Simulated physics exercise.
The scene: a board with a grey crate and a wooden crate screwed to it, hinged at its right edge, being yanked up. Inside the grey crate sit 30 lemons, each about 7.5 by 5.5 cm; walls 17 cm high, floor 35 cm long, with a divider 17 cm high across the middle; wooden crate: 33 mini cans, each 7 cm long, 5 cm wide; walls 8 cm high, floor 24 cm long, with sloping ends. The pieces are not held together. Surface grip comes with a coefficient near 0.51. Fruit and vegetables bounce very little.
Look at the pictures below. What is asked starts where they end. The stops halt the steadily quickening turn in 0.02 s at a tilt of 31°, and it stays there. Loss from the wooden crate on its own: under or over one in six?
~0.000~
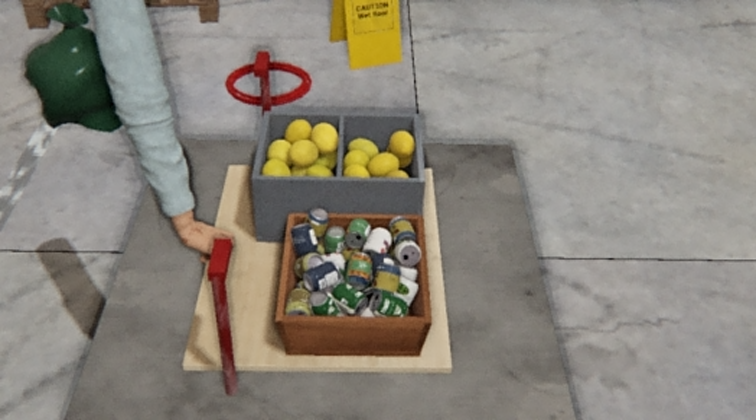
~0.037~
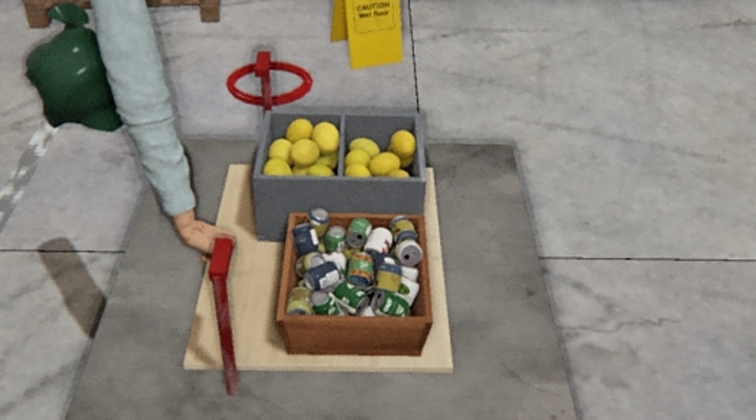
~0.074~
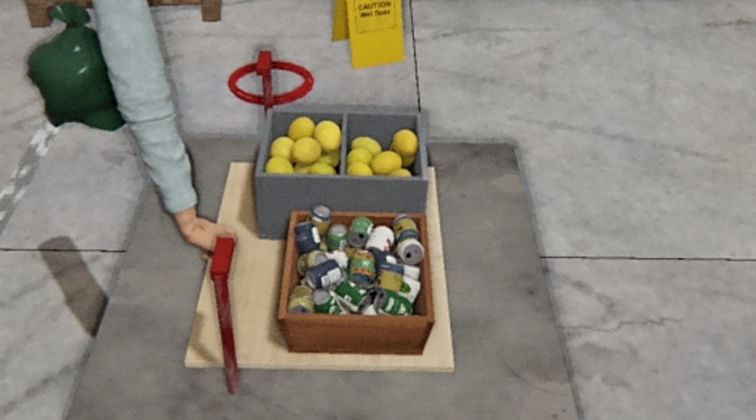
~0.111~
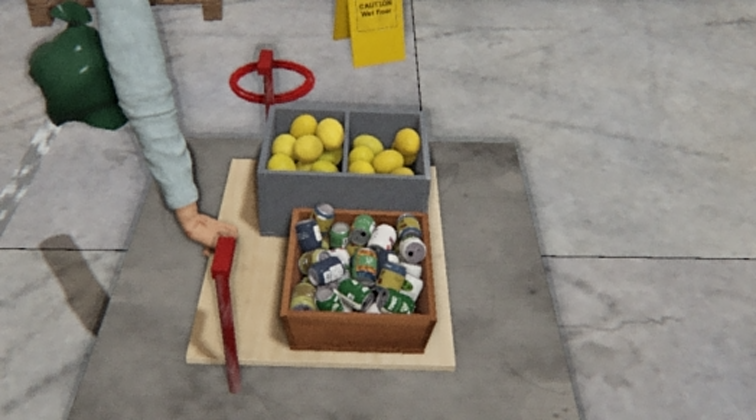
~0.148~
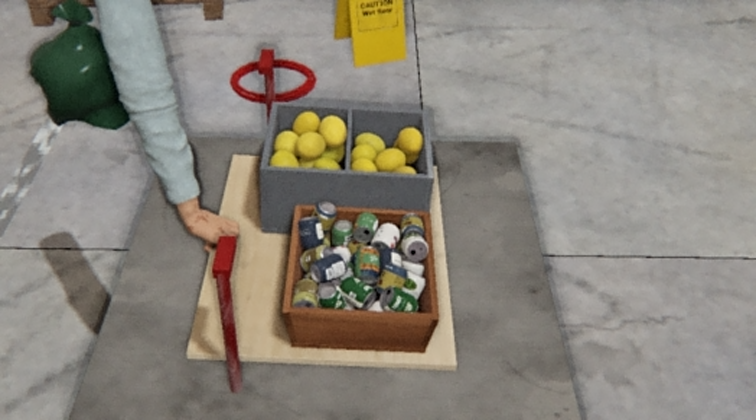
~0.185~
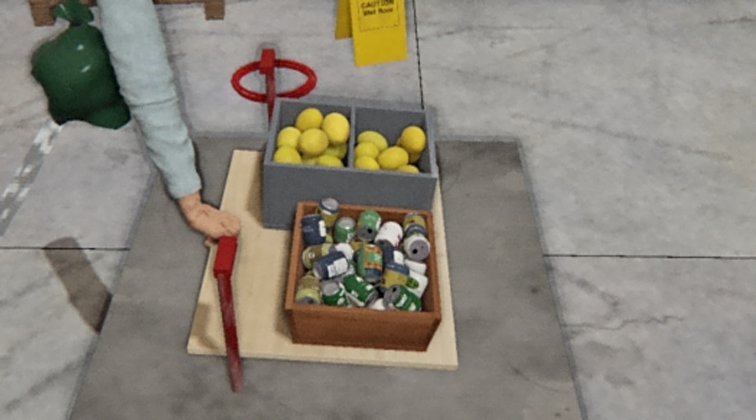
Not so much as a sixth escapes.
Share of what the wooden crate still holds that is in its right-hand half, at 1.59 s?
70 per cent, about.
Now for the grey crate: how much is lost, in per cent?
Lost from the grey crate: 0 percent.
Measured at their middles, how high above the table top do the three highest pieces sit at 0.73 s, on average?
On average roughly 30 centimetres up.
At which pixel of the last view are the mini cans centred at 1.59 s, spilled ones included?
Middle approx. (409, 245).
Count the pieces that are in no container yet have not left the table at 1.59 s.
Count of pieces: About 1.
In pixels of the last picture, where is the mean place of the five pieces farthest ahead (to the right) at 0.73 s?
Mean place: Roughly (453, 227).
After 0.49 s, the board meets the red stops.
After 0.59 s, tilt 31°; 0 of 30 out of the grey crate and 0 of 33 out of the wooden crate.
After 0.73 s, tilt 31°; 0 of 30 out of the grey crate and 0 of 33 out of the wooden crate.
After 0.99 s, tilt 31°; 0 of 30 out of the grey crate and 1 of 33 out of the wooden crate.
Outcome (at 1.59 s), 0 of 30 out of the grey crate and 1 of 33 out of the wooden crate. Asked share, 1 of 33, 3 per cent.
